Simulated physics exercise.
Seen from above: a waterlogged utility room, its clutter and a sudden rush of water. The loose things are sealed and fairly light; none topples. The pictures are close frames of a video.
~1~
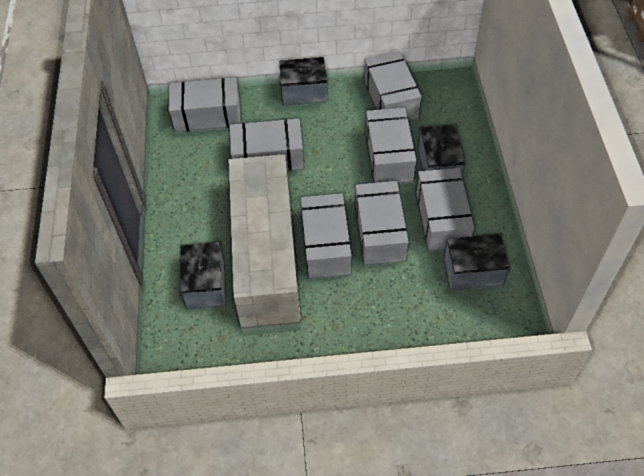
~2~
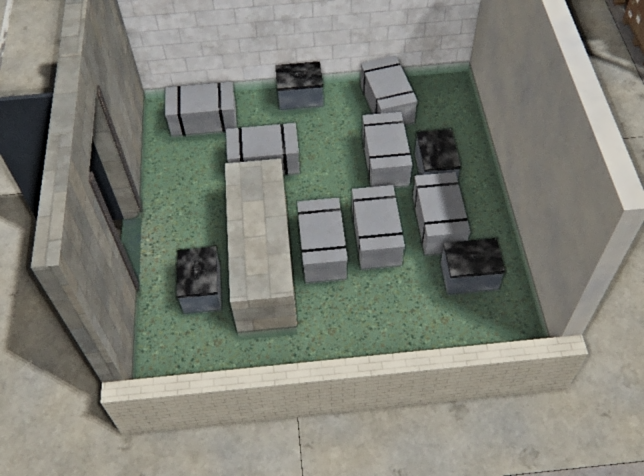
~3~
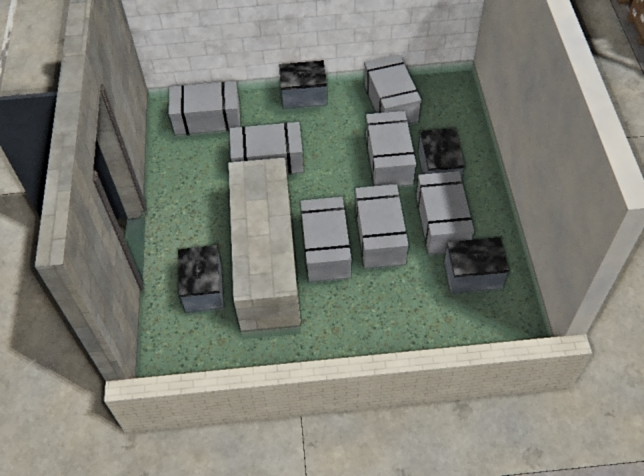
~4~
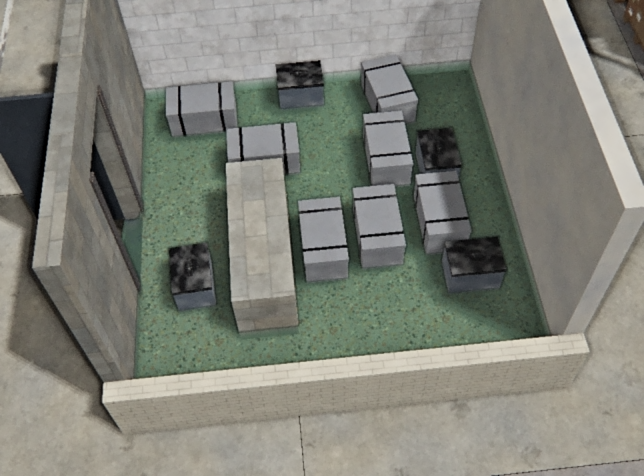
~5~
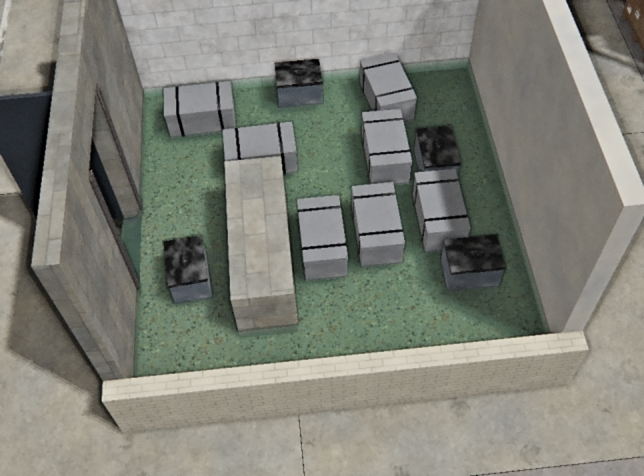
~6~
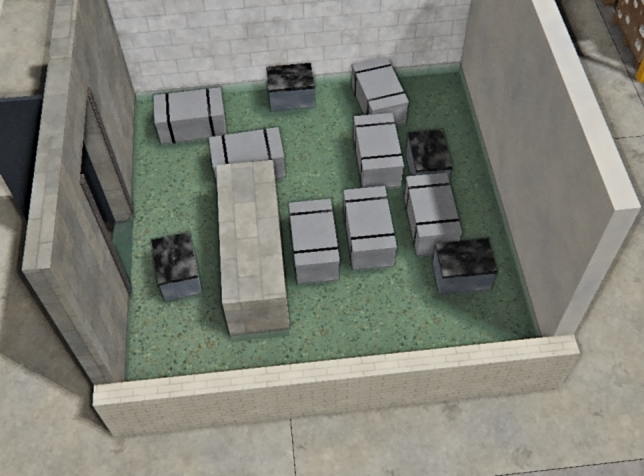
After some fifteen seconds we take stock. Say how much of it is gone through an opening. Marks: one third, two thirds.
That comes to not even a third.
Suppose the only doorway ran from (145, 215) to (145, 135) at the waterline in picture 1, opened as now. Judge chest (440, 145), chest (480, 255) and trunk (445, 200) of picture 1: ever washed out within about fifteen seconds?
As listed: Left behind, kept in, inside.
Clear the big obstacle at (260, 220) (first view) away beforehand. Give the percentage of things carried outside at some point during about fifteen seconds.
Near 30 in a hundred.
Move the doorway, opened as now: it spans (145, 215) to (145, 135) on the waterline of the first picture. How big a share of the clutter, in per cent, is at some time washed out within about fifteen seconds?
I make it 40 per cent.
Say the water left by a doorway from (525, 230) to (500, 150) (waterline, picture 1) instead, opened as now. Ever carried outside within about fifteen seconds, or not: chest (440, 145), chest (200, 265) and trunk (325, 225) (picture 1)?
One after the other: Gone, stays, inside.
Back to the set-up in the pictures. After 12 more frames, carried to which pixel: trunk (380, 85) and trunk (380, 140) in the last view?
At about (347, 85) and (342, 139).
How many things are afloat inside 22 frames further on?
I count 9.
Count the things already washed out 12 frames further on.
I count 2.
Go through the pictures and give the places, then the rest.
The first frame shows a chest at (200, 266) floats; a trunk at (266, 136), afloat; 0 of 11 have shifted.
The second frame shows a chest at (197, 271), afloat; a trunk at (262, 141) floats; 0 of 11 have shifted.
The third frame shows a chest at (198, 269), afloat; a trunk at (266, 140) floats; 0 of 11 have shifted.
The fourth frame shows a chest at (190, 267) floats, close to its start; a trunk at (262, 140) floats; 1 of 11 have shifted.
The fifth frame shows a chest at (185, 260), afloat, close to its start; a trunk at (259, 140) floats, close to its start; 1 of 11 have shifted.
The sixth frame shows a chest at (174, 257) floats, close to its start; a trunk at (246, 147), afloat, close to its start; 3 of 11 have shifted.
A moment on, 0 of 11 are out; 11 afloat.
Next, 2 of 11 are out; 9 afloat.
Later, 2 of 11 are out; 9 afloat.
In the end, 3 of 11 are out; 8 afloat.
